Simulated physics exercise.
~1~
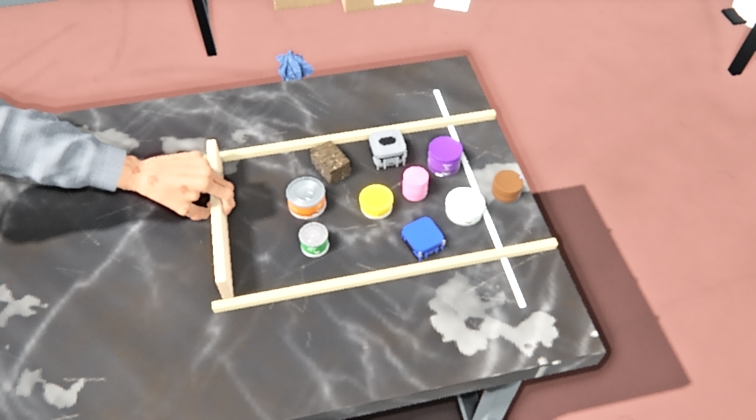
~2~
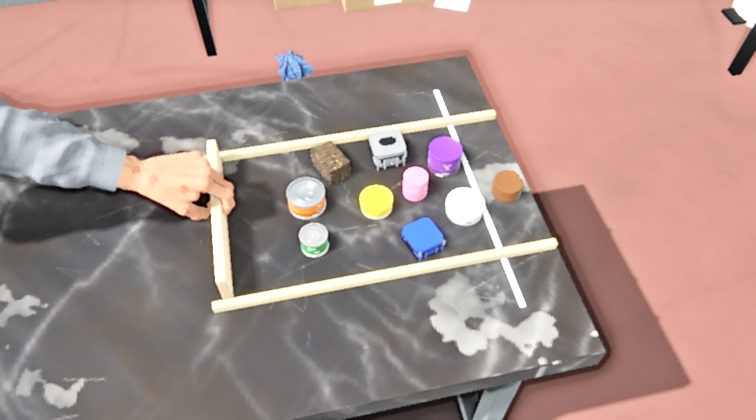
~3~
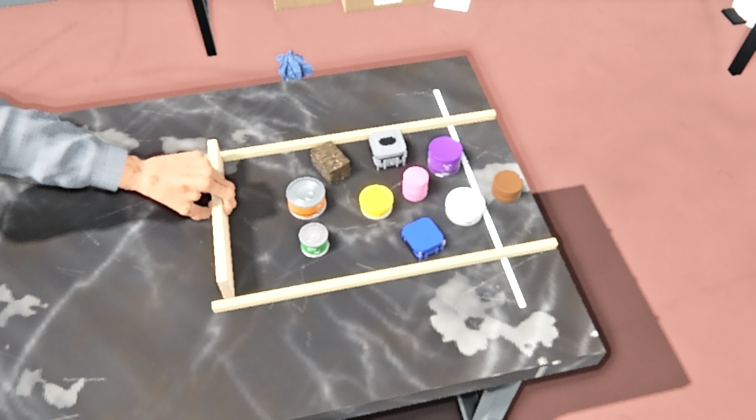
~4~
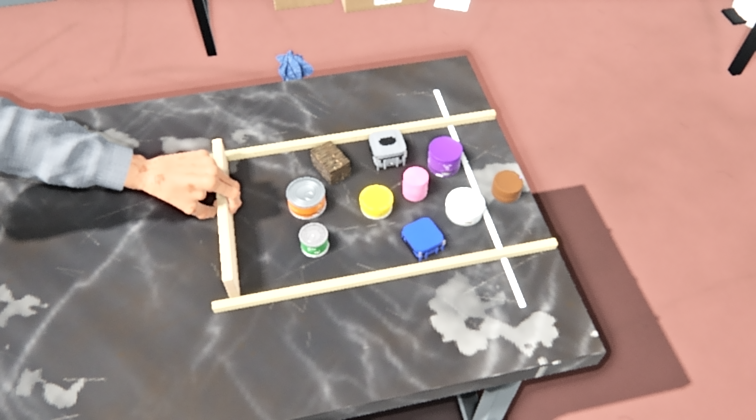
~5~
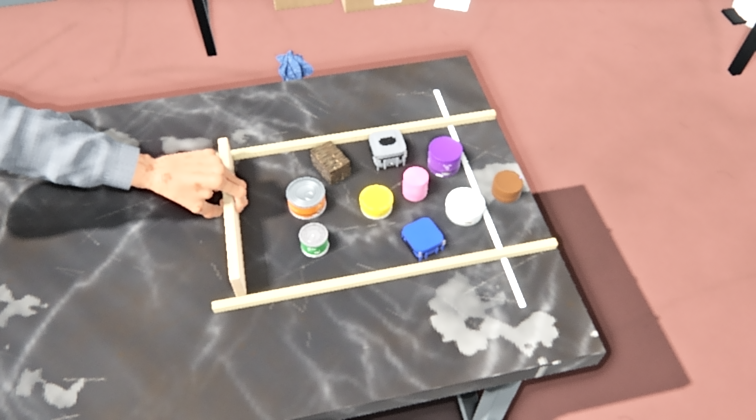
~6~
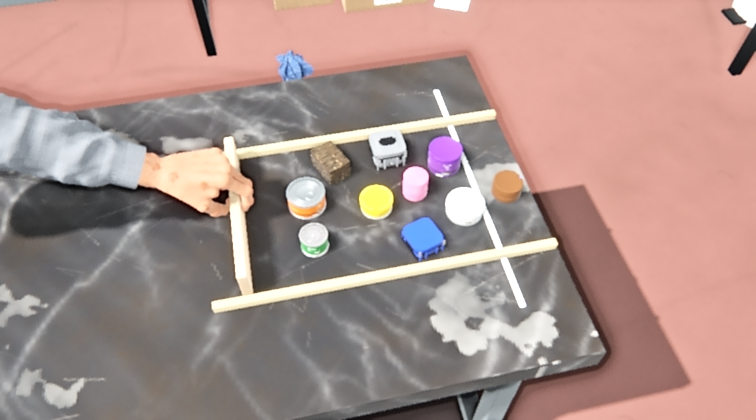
The footage shows a hand holding a wooden board between two rails on a dark marbled table, at first still, then sliding it slightly right toward scattered small tins, pots and blocks, which stay in place near a white tape line.
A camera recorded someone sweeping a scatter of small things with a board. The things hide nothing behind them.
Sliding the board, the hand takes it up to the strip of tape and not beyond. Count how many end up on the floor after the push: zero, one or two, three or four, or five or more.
One or two.
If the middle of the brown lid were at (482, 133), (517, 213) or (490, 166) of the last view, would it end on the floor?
Going through the places in order, it ends up falling, it ends up falling, and it ends up falling.
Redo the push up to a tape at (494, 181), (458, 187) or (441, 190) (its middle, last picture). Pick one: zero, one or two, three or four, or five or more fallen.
Counts for the three spots in order: Five or over; zero; zero.
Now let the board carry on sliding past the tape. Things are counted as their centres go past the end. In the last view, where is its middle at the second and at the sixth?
Pixels, in order: Around (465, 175), around (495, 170).
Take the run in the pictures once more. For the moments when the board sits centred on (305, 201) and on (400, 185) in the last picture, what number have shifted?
First 2, after that 9.
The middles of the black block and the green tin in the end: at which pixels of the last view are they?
Near (471, 140) and (500, 208).
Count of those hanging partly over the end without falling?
Looks like 3 of them.
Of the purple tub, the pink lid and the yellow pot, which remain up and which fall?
The purple tub tumbles off; the pink lid survives; the yellow pot survives.
Soon after, none off yet; brown lid at rest near (507, 186); white tin at rest near (465, 207); purple tub at rest near (445, 157).
By the end, the number that fall off is one or two; fallen, purple tub and brown lid.
